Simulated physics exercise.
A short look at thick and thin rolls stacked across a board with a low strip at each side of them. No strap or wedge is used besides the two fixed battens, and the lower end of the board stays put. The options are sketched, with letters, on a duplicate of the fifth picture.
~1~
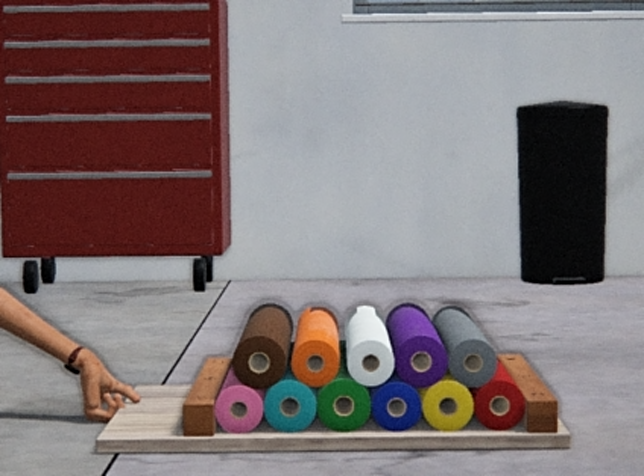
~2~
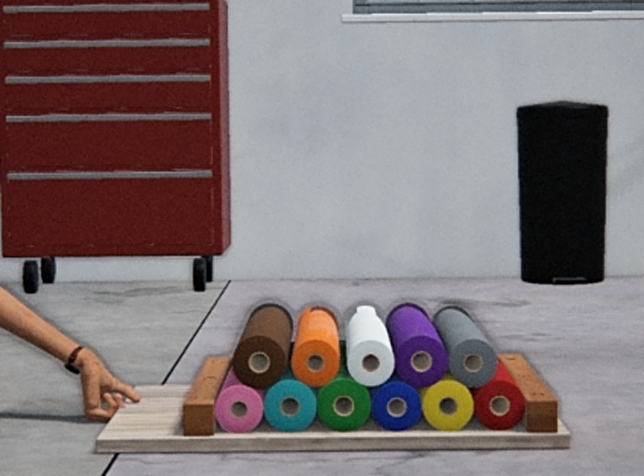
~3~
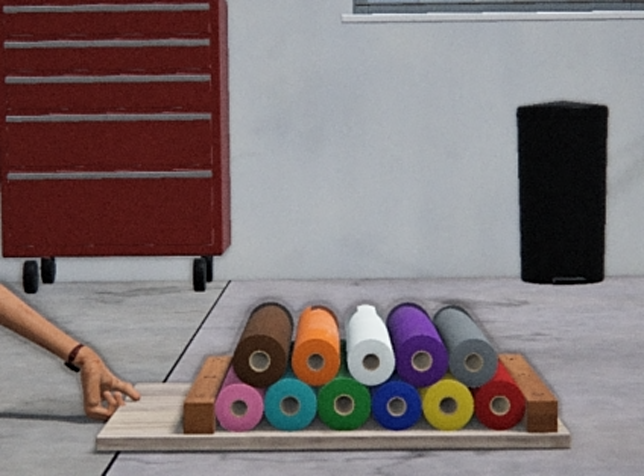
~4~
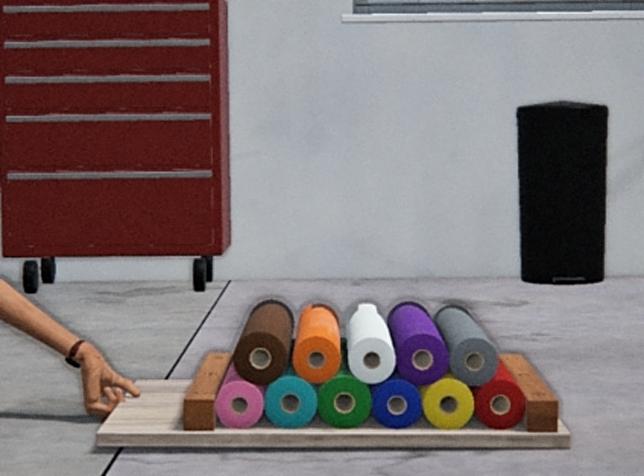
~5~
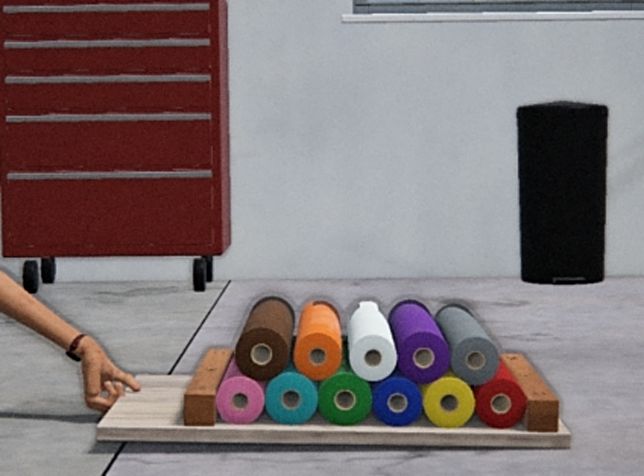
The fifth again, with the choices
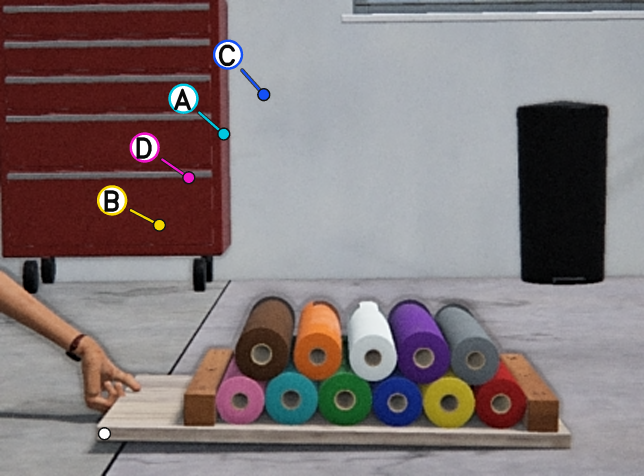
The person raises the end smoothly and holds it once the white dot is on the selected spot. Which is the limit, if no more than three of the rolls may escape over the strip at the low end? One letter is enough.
The last mark within the limit is B.
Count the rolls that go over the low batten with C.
It comes to five.
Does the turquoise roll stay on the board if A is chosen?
The turquoise roll: Yes.
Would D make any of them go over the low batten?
Yes.
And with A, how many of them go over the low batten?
With A, five.
On the copy, A at (224, 134); B at (160, 225); C at (264, 95); D at (189, 177); the white dot at (105, 433).
On B. First, board at 17°.
Then, board at 28°.
Finally, board at 28°, three over the low batten (purple, white, grey).
By contrast, A five over the low batten; C five over the low batten; D five over the low batten.
